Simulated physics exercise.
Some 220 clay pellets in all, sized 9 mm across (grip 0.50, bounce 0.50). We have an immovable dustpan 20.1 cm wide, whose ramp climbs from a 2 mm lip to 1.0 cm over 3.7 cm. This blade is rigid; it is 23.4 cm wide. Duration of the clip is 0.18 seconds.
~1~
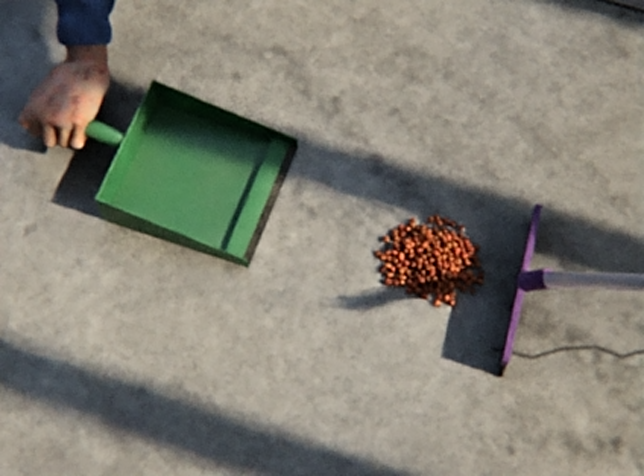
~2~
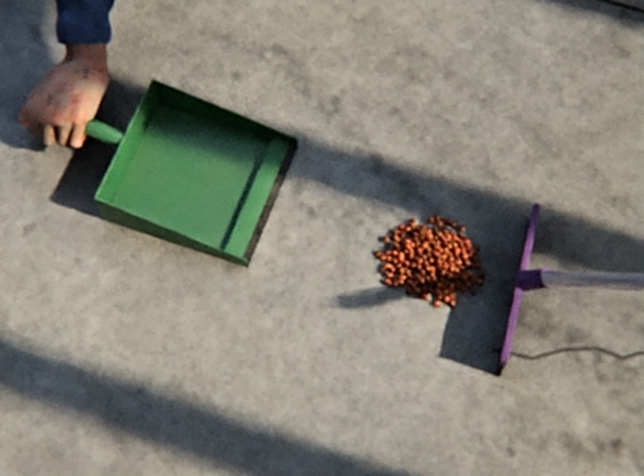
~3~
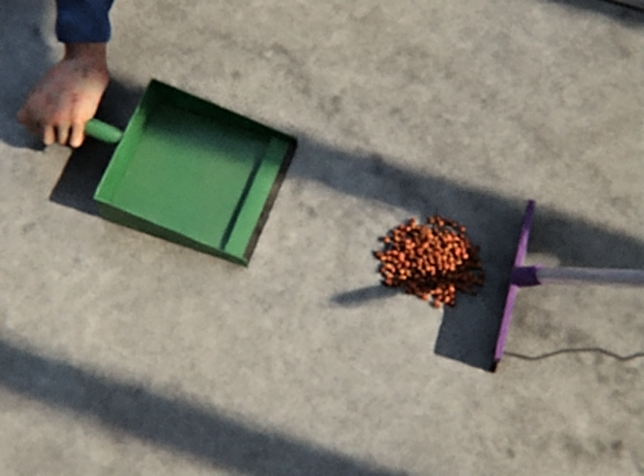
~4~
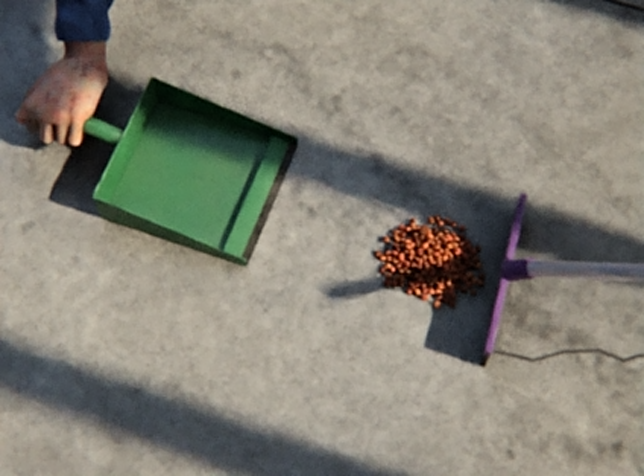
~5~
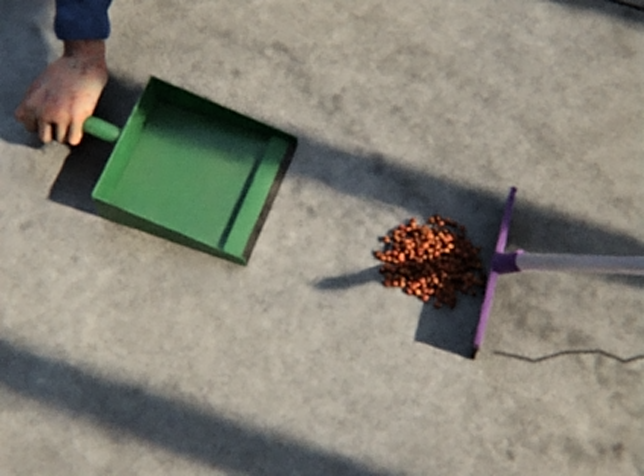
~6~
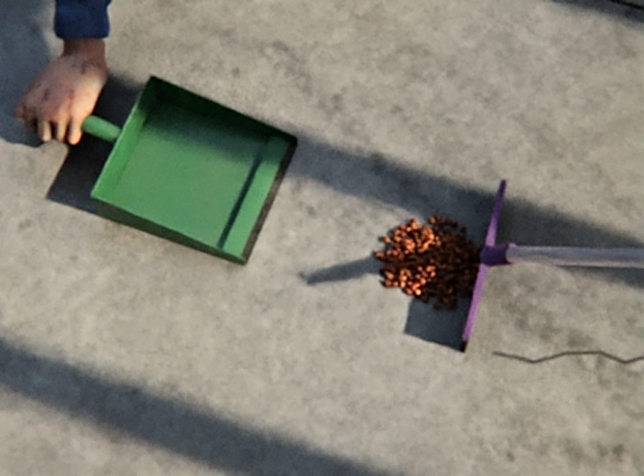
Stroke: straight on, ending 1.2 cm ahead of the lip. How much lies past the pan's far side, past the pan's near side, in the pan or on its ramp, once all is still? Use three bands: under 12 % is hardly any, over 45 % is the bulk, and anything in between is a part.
Far side: A part, near side: Hardly any, pan: A part.
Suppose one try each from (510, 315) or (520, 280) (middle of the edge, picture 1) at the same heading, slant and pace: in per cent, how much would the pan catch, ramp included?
First try about 30 per cent, second about 15 per cent.
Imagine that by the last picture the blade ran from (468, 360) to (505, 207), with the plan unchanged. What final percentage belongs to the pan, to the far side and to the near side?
The pan gets 45, the far side 0 and the near side 20.
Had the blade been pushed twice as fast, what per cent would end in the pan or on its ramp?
I'd put it at close to 35 per cent.
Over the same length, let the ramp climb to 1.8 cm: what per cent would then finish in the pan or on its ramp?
20 %.
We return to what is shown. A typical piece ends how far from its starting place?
I'd put it near 24 cm.
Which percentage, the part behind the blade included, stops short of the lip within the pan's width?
55 per cent.
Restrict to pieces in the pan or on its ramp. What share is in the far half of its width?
About 90 %.
Then, 0.31 s after the last picture, middle of the blade 17 cm from the lip; 0 % over the lip, far side 5 %, near side 0 %.
Then, 0.52 s after the last picture, middle of the blade 8 cm from the lip; 0 % over the lip, far side 10 %, near side 5 %.
Then, 0.84 s after the last picture, middle of the blade 2 cm from the lip; 25 % over the lip, far side 20 %, near side 5 %.
In the end, far side 20 %, near side 5 %, pan 25 %, in front of the lip or behind the blade 55 %.
